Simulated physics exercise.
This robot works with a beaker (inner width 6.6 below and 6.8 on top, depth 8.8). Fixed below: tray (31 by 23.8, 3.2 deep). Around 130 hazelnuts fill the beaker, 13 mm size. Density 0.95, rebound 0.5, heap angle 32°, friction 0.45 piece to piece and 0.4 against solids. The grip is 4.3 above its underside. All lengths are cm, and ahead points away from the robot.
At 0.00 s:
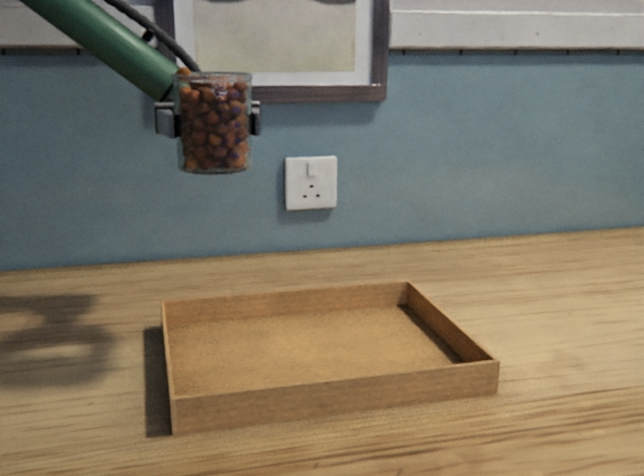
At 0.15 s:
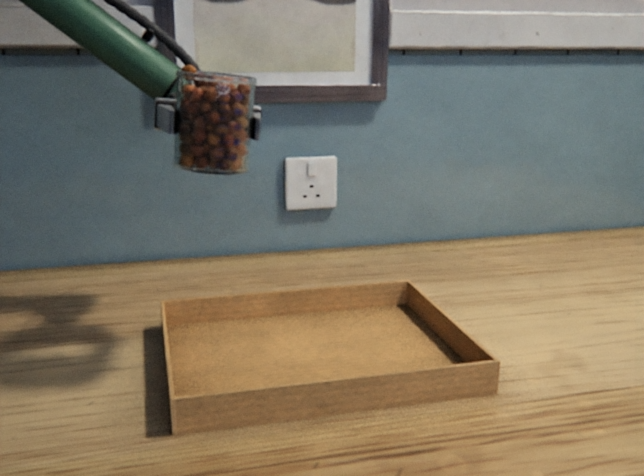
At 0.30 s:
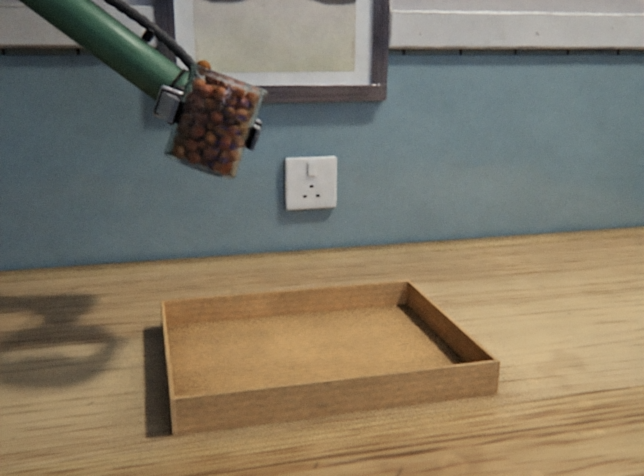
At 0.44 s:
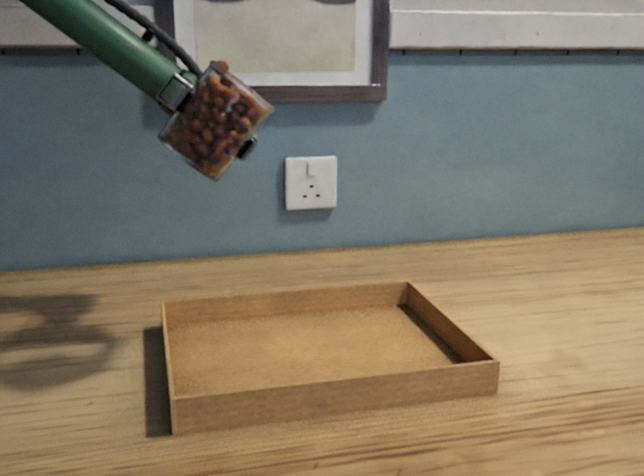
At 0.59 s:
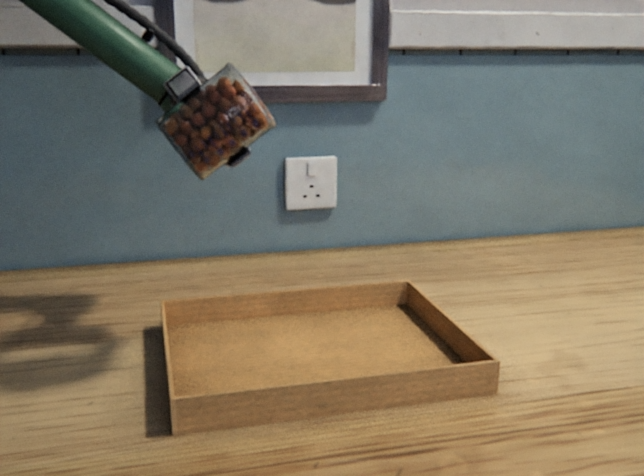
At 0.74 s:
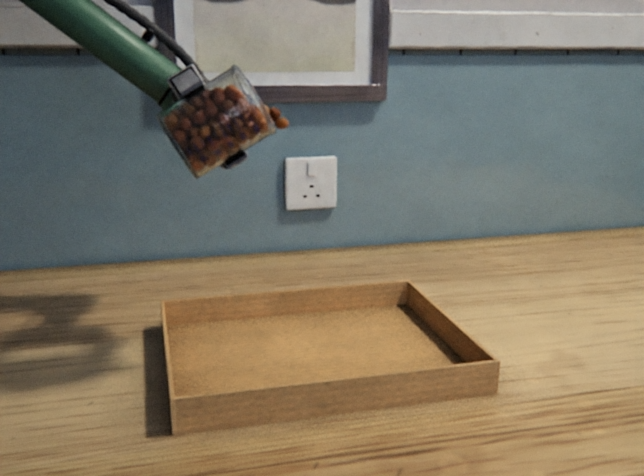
A green robot arm tilts a clear beaker of hazelnuts rightward above an empty wooden tray.
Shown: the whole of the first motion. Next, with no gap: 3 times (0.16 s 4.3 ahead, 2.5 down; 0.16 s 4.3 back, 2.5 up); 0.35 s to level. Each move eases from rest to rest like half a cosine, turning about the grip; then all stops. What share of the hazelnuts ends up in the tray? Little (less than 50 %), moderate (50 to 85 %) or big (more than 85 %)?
Answer: Little; less than 50 % of the hazelnuts finish in the tray.
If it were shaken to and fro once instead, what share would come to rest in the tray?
Then about 5 per cent.
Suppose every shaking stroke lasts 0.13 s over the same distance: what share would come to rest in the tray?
It would be near 20 per cent.
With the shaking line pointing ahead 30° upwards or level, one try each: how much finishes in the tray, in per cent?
Some 35 and 30 per cent.
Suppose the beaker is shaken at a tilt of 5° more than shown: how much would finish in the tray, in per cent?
It would be near 20 per cent.
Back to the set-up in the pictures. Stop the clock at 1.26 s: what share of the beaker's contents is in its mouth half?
Some 45 per cent.
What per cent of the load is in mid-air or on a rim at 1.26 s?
Roughly 2 per cent.
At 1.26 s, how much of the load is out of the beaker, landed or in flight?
About 5 per cent by then.
By 1.26 s, tilted 60° forward, highest piece 26 above the table; 117 in the beaker, 7 in the tray, 2 in flight or on a rim.
By 1.79 s, tilted 51° forward, highest piece 28 above the table; 112 in the beaker, 14 in the tray.
By 2.25 s, level, highest piece 30 above the table; 112 in the beaker, 14 in the tray.
By 3.30 s, level, highest piece 30 above the table; 112 in the beaker, 14 in the tray.
Final count, 112 in the beaker, 14 in the tray. That is 11 % in the tray.
